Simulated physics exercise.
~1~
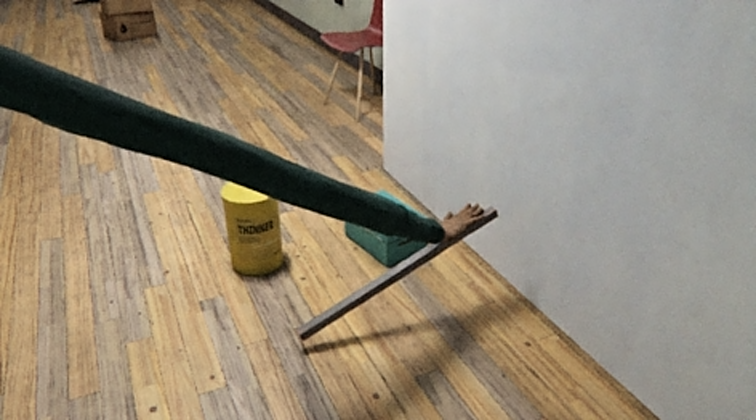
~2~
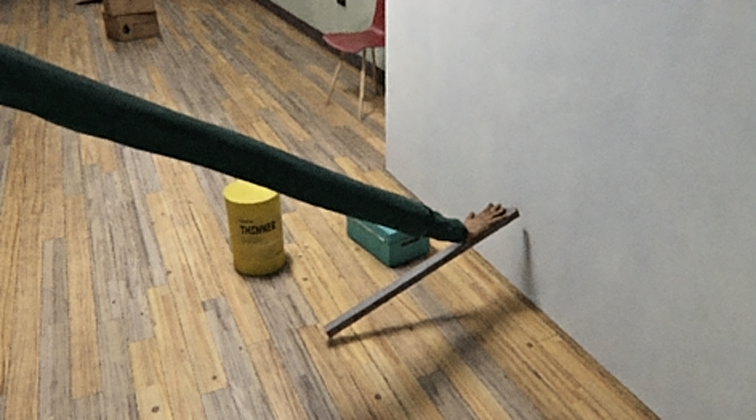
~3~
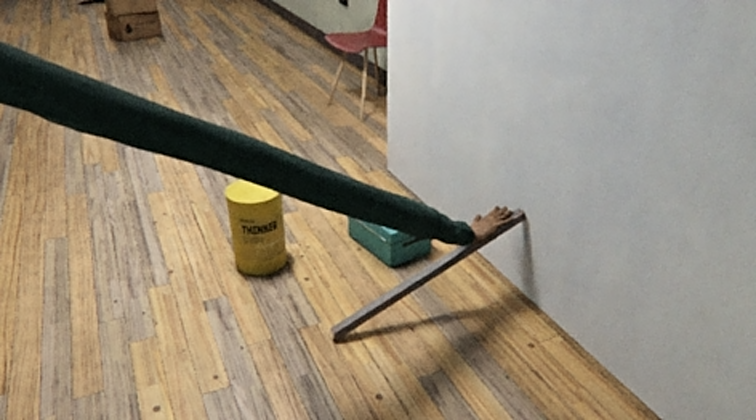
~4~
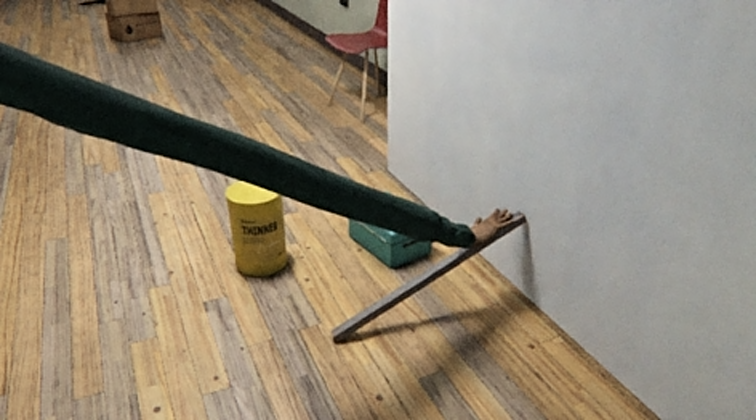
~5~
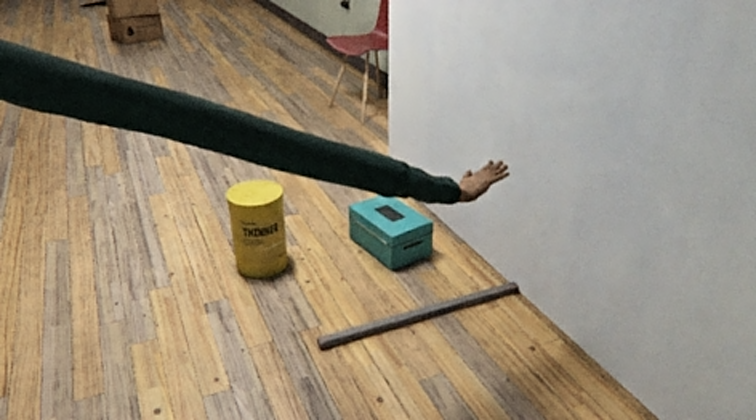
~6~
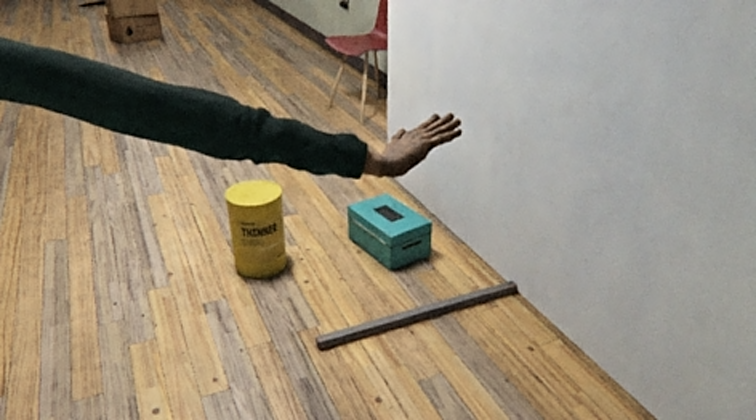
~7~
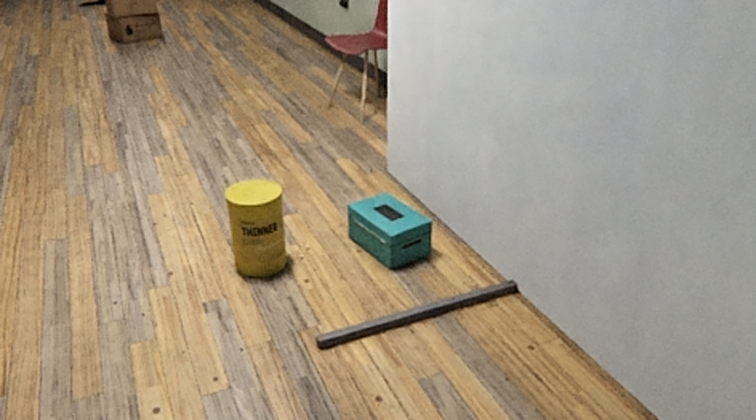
A long grey pole is held at a slant by a hand in a dark green sleeve, in a room with a worn plank floor, seen from above by a slightly swaying camera. A yellow pail stands near the middle, a turquoise toolbox sits to its right beside a pale wall, and a red chair is farther back. The arm moves the pole to the right until its upper end rests against the wall. The hand lets go and draws back, and the pole slides down to the floor. It ends lying flat, the pail and toolbox unmoved.
